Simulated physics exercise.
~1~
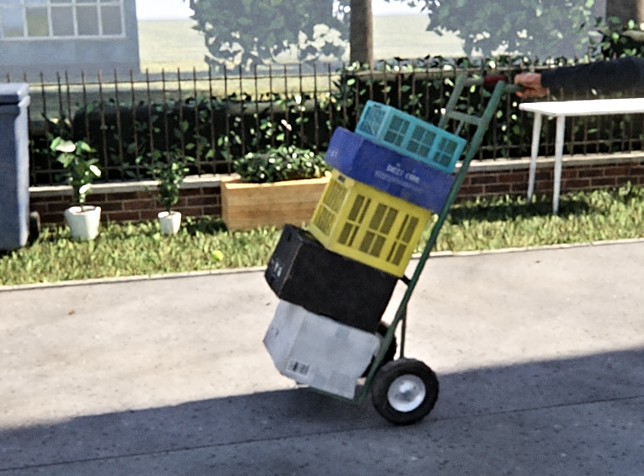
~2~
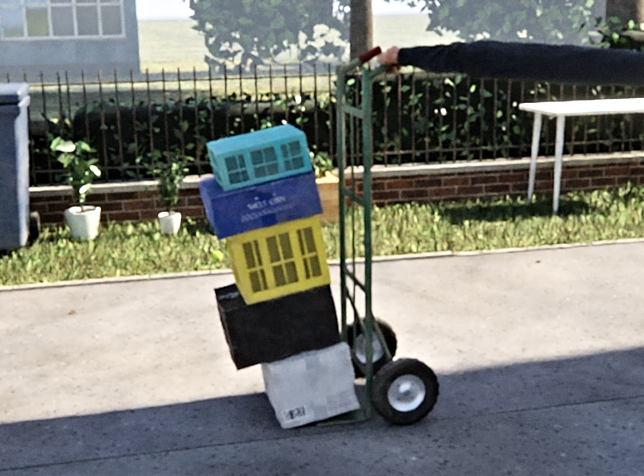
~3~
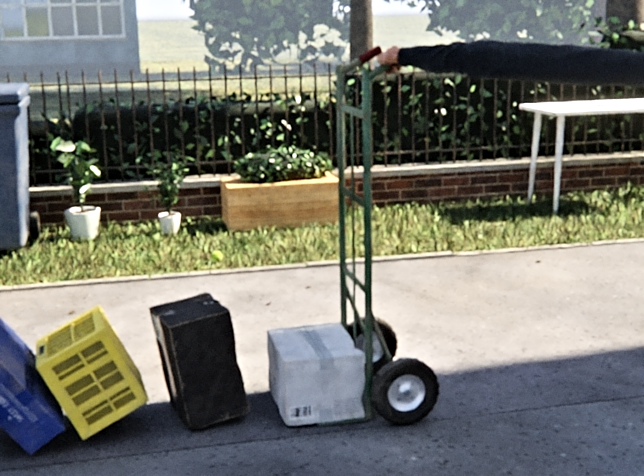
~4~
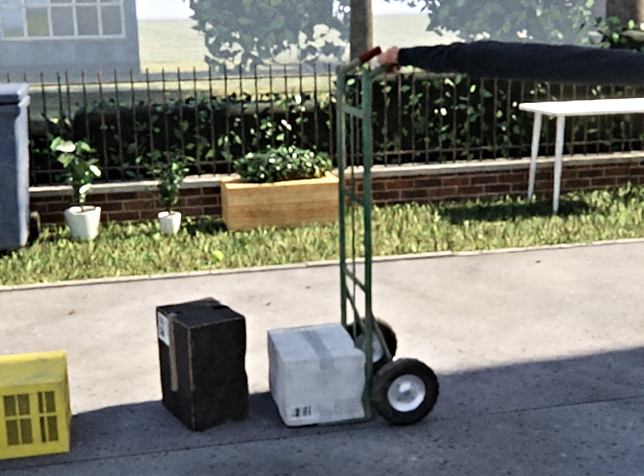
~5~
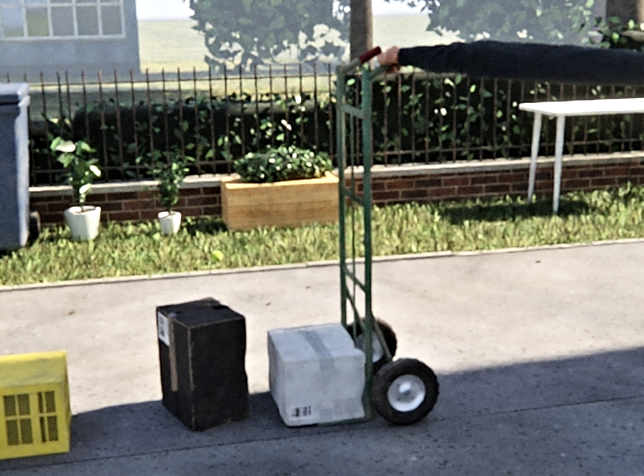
A leaning stack of turquoise, blue, yellow, black and white boxes and crates rides on a green hand truck, seen from the side on sunlit pavement before grass, potted plants and a fenced hedge. A dark-sleeved arm at the right holds the handle and swings the truck upright. The stack tips away to the left, and the upper crates and the black box fall off. The yellow crate comes to rest at the left edge, while the turquoise and blue ones leave view. The black box lies toppled beside the white parcel, which stays at the foot of the upright truck.
